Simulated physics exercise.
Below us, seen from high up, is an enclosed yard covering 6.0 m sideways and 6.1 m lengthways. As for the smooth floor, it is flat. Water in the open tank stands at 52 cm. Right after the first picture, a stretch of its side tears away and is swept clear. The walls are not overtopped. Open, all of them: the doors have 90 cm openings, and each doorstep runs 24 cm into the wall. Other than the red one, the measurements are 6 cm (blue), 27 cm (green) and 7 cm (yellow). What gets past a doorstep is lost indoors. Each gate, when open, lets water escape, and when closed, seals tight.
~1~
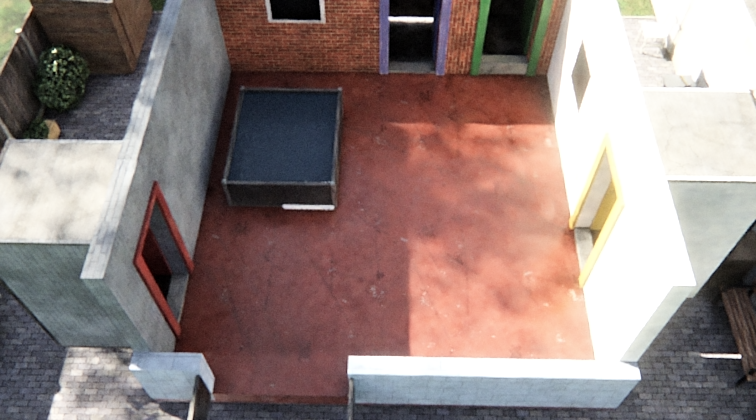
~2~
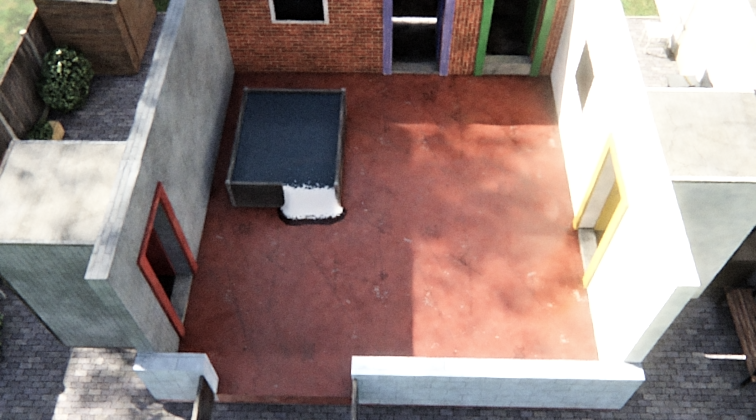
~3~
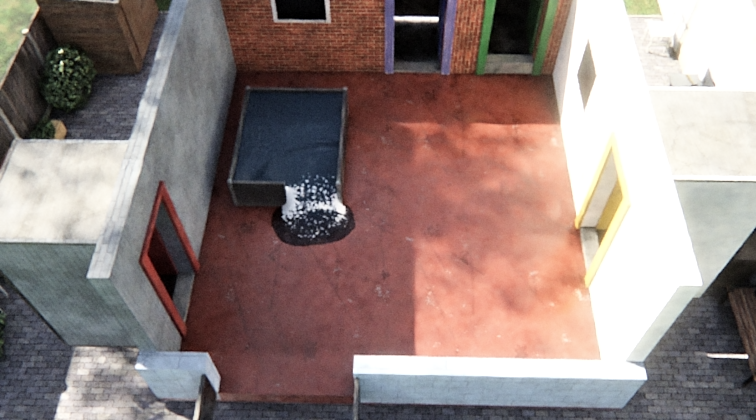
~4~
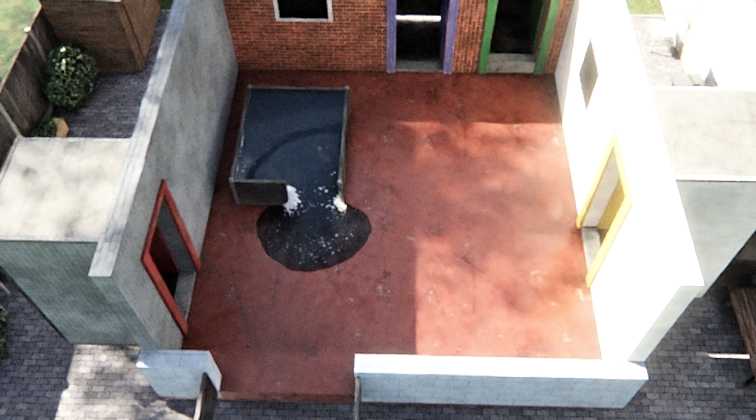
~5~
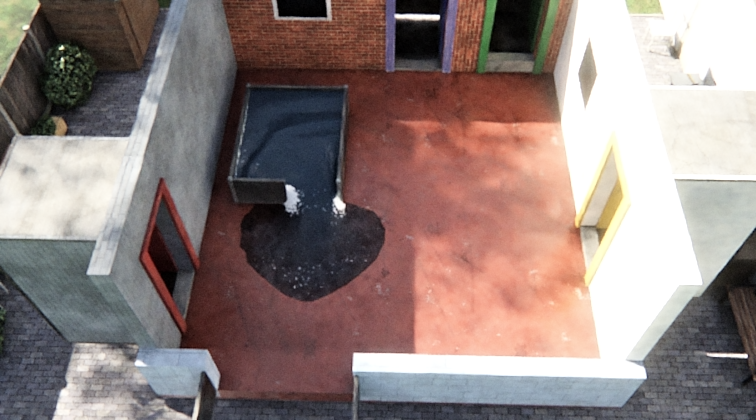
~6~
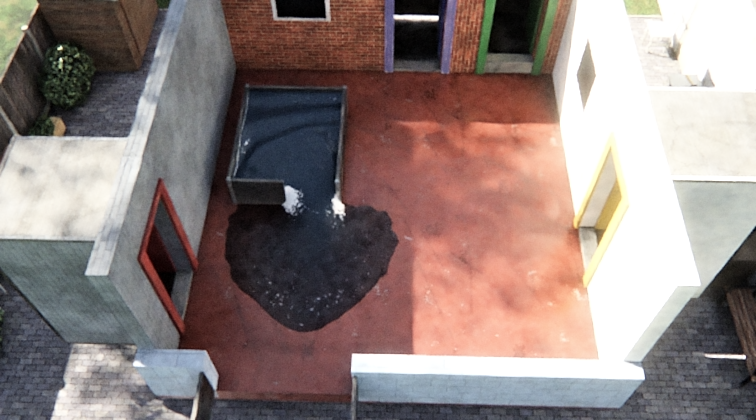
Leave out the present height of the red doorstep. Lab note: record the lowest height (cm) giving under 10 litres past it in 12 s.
Lowest height: 5 cm.
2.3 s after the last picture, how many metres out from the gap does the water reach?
Near 5.2 metres, give or take.
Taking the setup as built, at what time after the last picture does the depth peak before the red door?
Approximately 2.8 s.
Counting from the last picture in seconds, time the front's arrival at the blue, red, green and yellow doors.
It gets to blue after 9.0 s, red after 0.6 s, green after 7.0 s and yellow after 3.0 s.
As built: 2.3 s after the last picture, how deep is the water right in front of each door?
Depths in cm: Blue 0, red 6, green 0, yellow 0.
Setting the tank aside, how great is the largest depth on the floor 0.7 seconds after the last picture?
30 cm.
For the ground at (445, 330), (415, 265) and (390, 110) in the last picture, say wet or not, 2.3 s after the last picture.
One by one: Drenched, drenched, clear.
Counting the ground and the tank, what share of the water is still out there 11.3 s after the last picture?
Around 56 in a hundred parts remain.
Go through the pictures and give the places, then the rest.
Still water, 52 cm deep, in the open tank at (286, 137); the red door at (167, 267) is dry, in the first frame.
Water pours out at (311, 198) and has run 0.3 m, to (294, 222); about 8 cm deep outside, 52 cm at the back, in the second frame.
The front is at (290, 240), 0.7 m from the gap at (313, 198); 0.7 m2 of floor is wet, 52 cm left at the back, in the third frame.
The gap is at (314, 197), the front 1.2 m out at (296, 265); the back of the open tank holds 52 cm, in the fourth frame.
The front is at (303, 295), 1.7 m from the gap at (313, 196); 2.4 m2 of floor is wet, 52 cm left at the back, in the fifth frame.
The gap is at (312, 196), the front 2.2 m out at (299, 325); the back of the open tank holds 50 cm; 0.9 m in a straight line remain to the red door at (171, 264), in the sixth frame.
Then, 0.7 s after the last picture water covers 25 % of the floor, deepest (30 cm) near (318, 207); 2 cm at the red door, 0 litres in over its 7 cm doorstep.
Then, 2.3 s after the last picture water covers 35 % of the floor, deepest (20 cm) near (601, 384); 6 cm at the red door, 0 litres in over its 7 cm doorstep.
Then, 11.3 s after the last picture water covers 85 % of the floor, deepest (6 cm) near (318, 207); 3 cm at the red door, 2 litres in over its 7 cm doorstep.
At the red door as built, the water peaked near 7 cm, 2.9 s after the last picture.
With a doorstep of 4.5 cm, 14 litres would have come in within the 12 s; with 5.5 cm, 7 litres. So under 10 litres takes about 5 cm.
